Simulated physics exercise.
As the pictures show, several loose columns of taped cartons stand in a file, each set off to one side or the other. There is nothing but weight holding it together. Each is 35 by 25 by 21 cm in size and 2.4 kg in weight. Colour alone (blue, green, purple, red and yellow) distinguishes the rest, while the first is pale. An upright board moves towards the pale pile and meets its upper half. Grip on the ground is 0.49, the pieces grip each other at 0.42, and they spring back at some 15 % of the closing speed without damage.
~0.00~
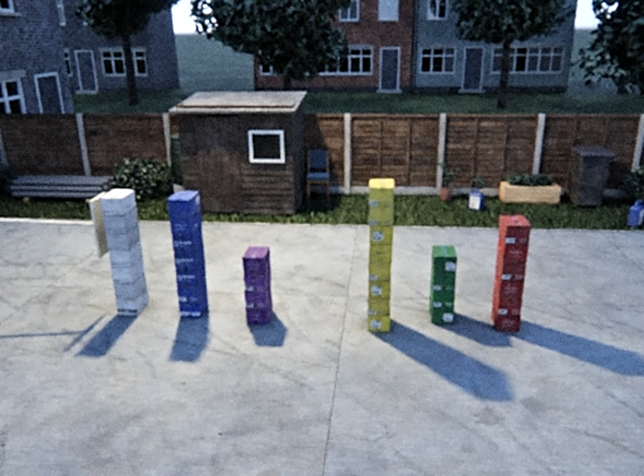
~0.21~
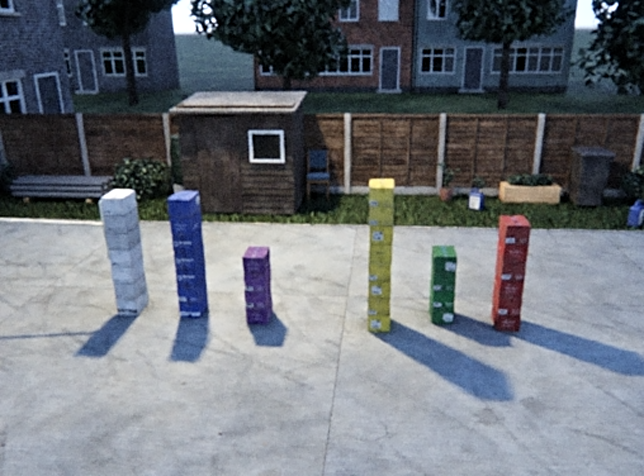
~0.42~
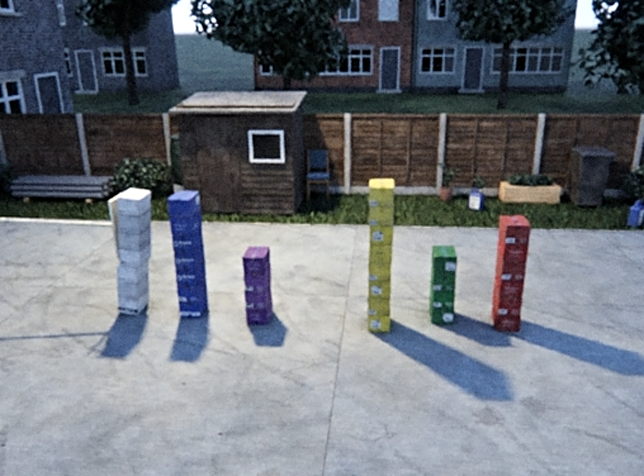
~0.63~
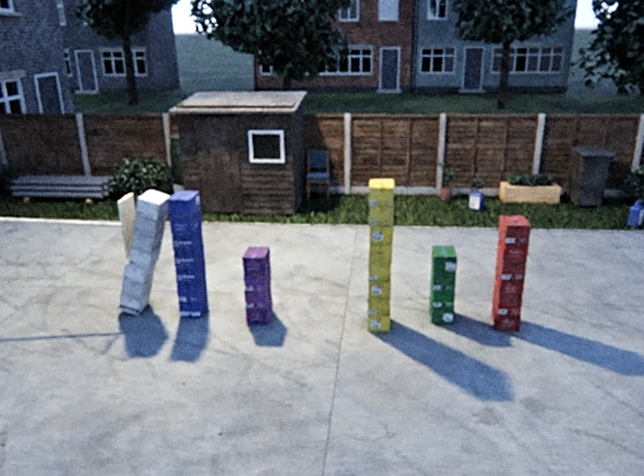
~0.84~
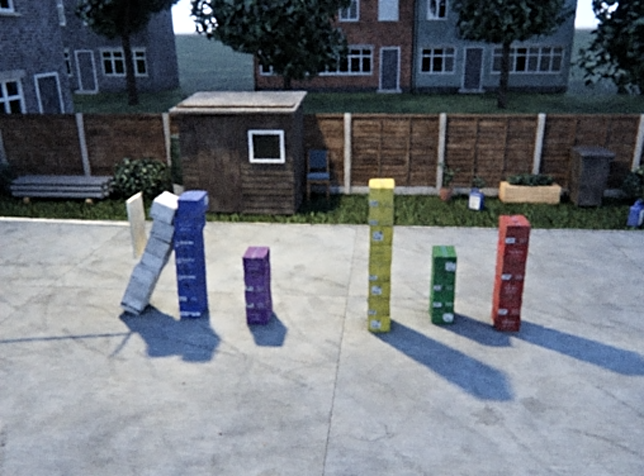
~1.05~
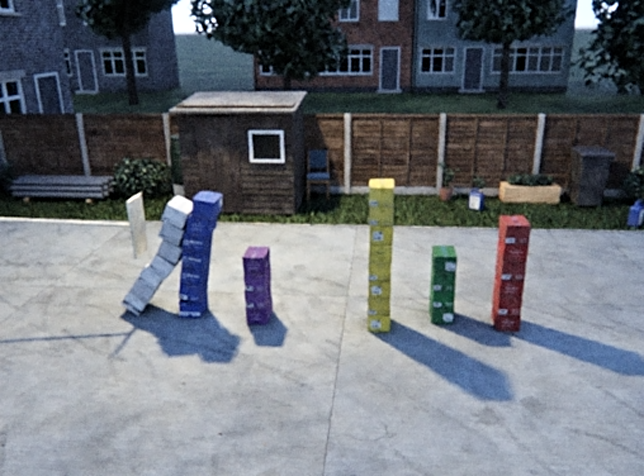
The footage shows a pale upright board moving right into the upper half of a white column of cartons on a paved yard; the column leans into the blue one, whose upper cartons shift and tilt right, while the others stay still.
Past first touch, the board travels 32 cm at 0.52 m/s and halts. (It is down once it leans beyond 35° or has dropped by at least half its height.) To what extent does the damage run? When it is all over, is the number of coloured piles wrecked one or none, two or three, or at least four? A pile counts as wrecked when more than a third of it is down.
Ruined piles number a couple or three.
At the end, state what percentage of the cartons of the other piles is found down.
Roughly 30 percent.
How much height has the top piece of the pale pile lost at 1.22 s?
The top piece is some 20 centimetres lower than at the start.
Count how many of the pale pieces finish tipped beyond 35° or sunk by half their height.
Count: 7.
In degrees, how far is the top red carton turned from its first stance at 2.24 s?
Some 0 degrees.
Around 1.22 s, 7 of the pale pile down; none of the 29 other cartons down, 6 disturbed; top blue carton tipped 20°.
Around 1.48 s, 7 of the pale pile down; 6 of the 29 other cartons down; top blue carton tipped 67°, 32 cm lower; top purple carton displaced 8 cm.
Around 1.76 s, 7 of the pale pile down; 6 of the 29 other cartons down; top blue carton on its side; top purple carton tipped 25°.
Around 2.24 s, 7 of the pale pile down; 9 of the 29 other cartons down; top blue carton upside down; top purple carton on its side.
Finally (3.8 s), 7 of the pale pile down; 9 of the 29 other cartons down; top blue carton upside down; top purple carton on its side. Wrecked, blue and purple. Seen by the last camera, middles, top blue carton near (358, 308), top purple carton near (339, 315).
